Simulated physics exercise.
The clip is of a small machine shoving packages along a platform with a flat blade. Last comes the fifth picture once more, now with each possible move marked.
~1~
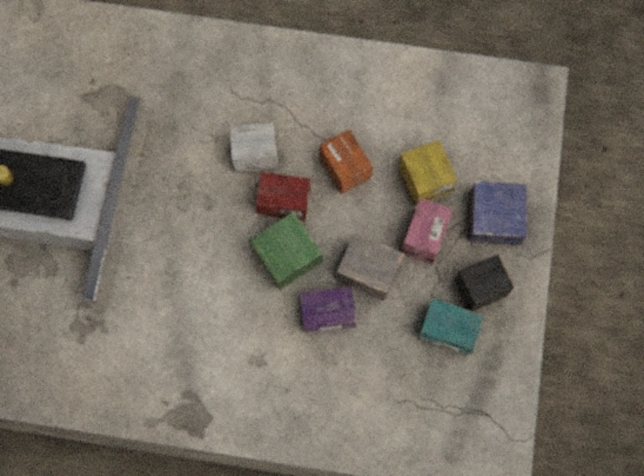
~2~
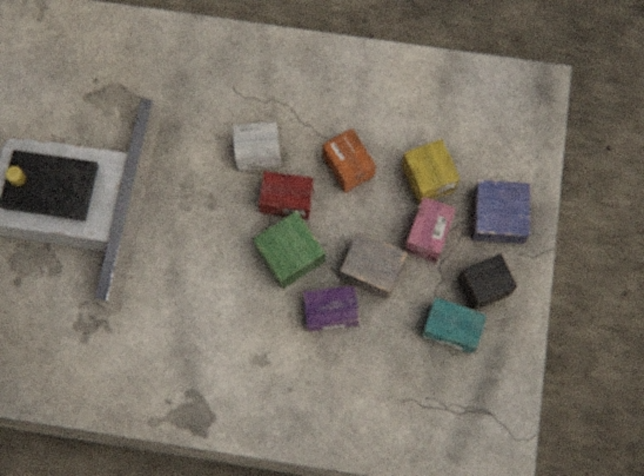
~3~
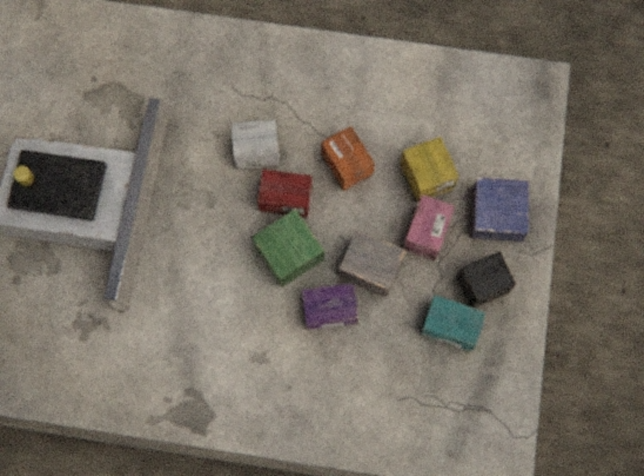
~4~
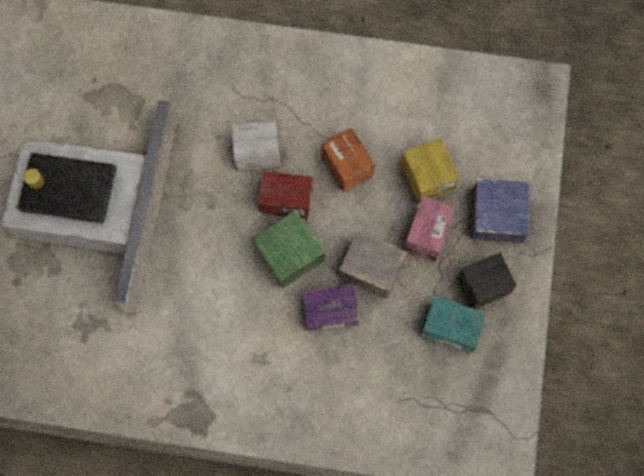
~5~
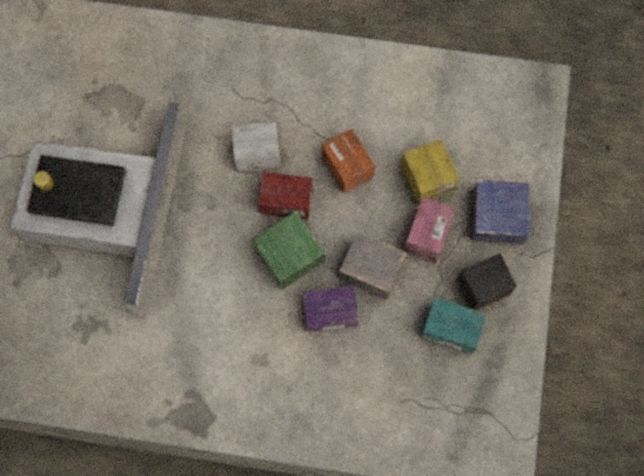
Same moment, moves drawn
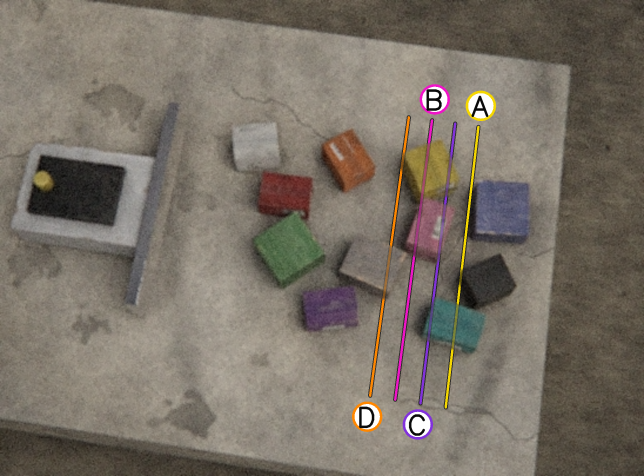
At first, a small pale machine with a black top and a wide flat blade sits at the left of a concrete platform, facing a scattered group of coloured packages. It then creeps steadily to the right, bringing the blade closer to the packages, which stay in place untouched, a gap still remaining.
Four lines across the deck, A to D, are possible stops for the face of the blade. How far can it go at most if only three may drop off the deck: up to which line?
It should halt at A.
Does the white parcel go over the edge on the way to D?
No.
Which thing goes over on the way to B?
It is the blue crate.
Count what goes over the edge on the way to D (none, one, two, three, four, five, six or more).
The count is none.
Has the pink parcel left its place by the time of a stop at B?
Yes.
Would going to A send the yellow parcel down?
By then, yes.
On the marked copy, A at (463, 261); B at (414, 254); C at (439, 258); D at (390, 250).
With A. Early on, robot (193, 207); orange parcel (356, 163); white parcel (307, 157).
Further on, robot (303, 223); blue crate (530, 222); black crate (506, 288).
At the end, robot (392, 236); black crate over the edge; yellow parcel over the edge; three fallen.
As for the rest, B is within the limit but short; C is within the limit but short; D is within the limit but short.
